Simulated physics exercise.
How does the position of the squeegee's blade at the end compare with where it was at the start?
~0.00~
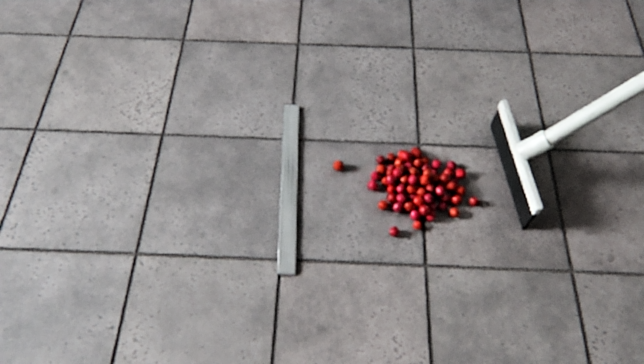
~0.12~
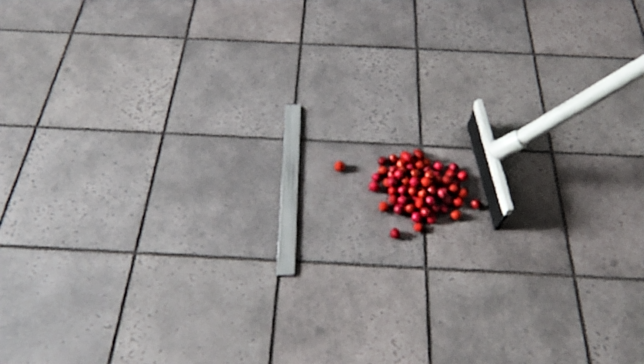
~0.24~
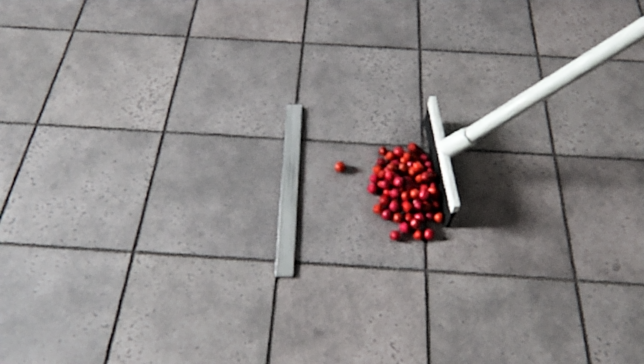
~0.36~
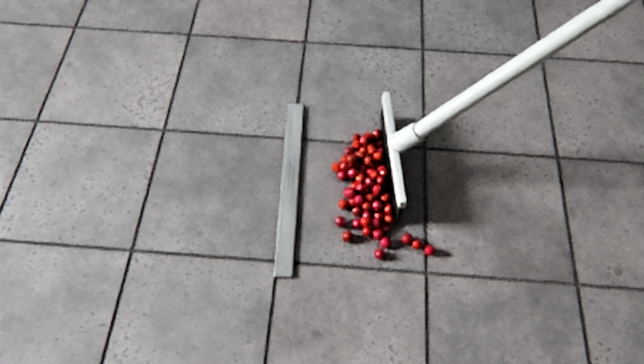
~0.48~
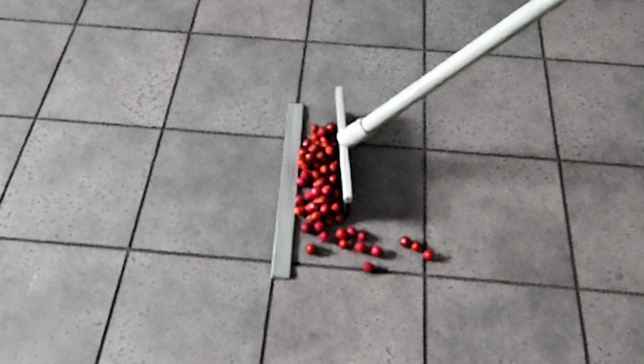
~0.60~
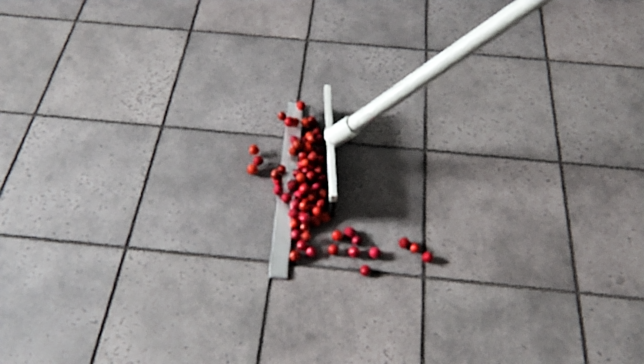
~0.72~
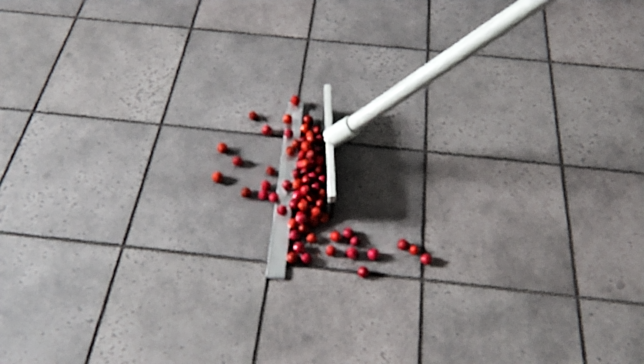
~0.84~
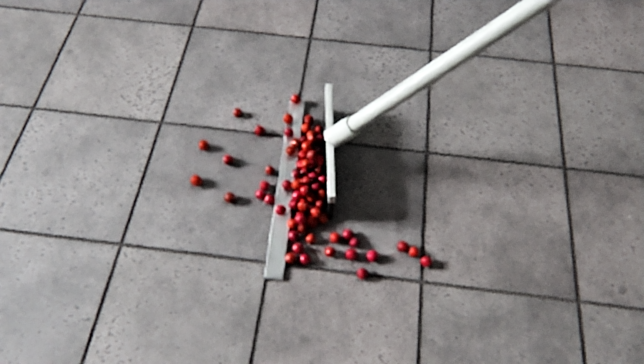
The blade ends up well to the left of where it started and slightly higher in view, close to the flat strip.
